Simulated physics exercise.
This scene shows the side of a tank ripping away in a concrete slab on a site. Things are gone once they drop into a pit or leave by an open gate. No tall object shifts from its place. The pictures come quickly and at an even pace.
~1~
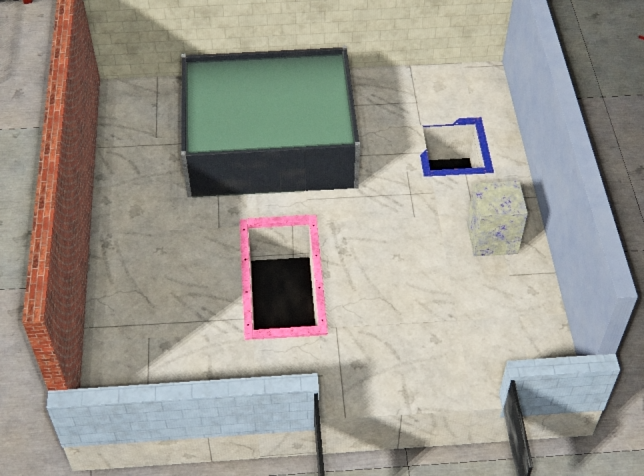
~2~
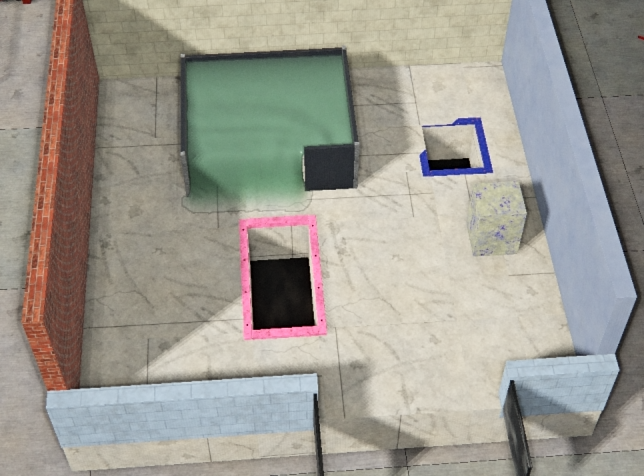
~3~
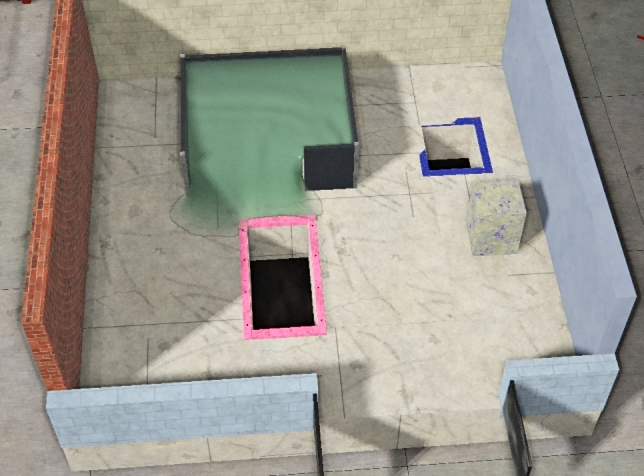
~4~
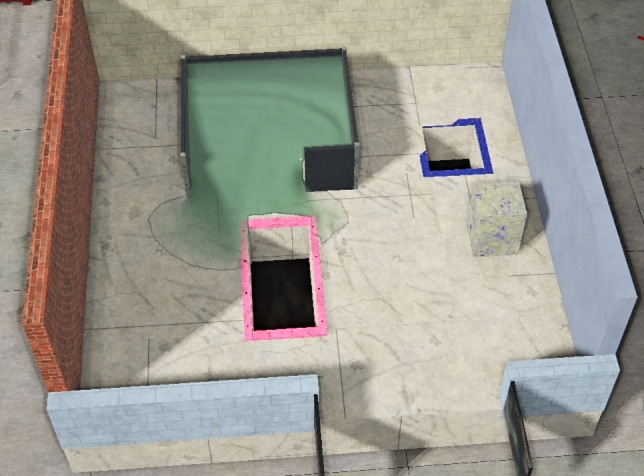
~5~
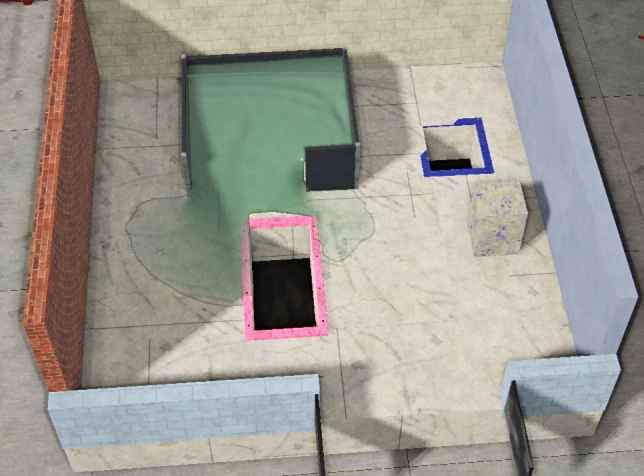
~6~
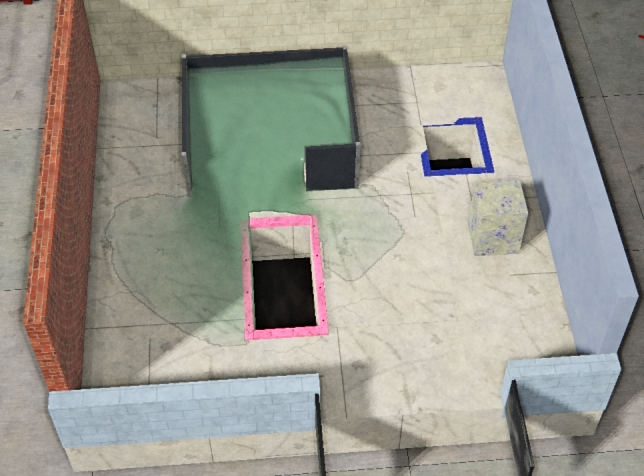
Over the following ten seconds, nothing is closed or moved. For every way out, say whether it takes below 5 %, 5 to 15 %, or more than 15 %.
One by one: The gate drains a share of five to fifteen per cent; the blue pit drains a share short of five per cent; the pink pit drains a share exceeding fifteen per cent.
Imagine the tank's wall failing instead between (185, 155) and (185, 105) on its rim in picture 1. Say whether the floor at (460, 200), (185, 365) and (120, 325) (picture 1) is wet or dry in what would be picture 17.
So the first one is left untouched, the next drenched, and the last drenched.
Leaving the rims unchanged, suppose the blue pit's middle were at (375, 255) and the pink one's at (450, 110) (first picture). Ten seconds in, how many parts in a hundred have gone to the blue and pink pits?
The blue pit takes around 8 percent, while the pink pit takes around 2 percent.
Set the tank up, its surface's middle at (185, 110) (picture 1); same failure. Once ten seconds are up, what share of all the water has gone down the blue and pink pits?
Result in per cent: Blue pit 6, pink pit 25.
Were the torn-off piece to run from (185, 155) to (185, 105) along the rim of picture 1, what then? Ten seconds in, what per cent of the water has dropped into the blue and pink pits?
For blue it's about 6 per cent, and for pink about 4 per cent.
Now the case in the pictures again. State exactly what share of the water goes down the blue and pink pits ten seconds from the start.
Approximate shares: 2 per cent and 44 per cent.
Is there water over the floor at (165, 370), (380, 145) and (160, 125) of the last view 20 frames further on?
Point by point: Swamped; unwetted; unwetted.
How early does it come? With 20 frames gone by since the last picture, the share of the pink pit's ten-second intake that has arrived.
Something like 70 in a hundred.
A moment on, water covers 35 % of the floor; the gate 0 %, the blue pit 0 %, the pink pit 15 %.
Next, water covers 35 % of the floor; the gate 0 %, the blue pit 0 %, the pink pit 23 %.
Then, water covers 50 % of the floor; the gate 0 %, the blue pit 0 %, the pink pit 31 %.
Later, water covers 70 % of the floor; the gate 3 %, the blue pit 0 %, the pink pit 40 %.
In the end, water covers 90 % of the floor; the gate 7 %, the blue pit 2 %, the pink pit 44 %.
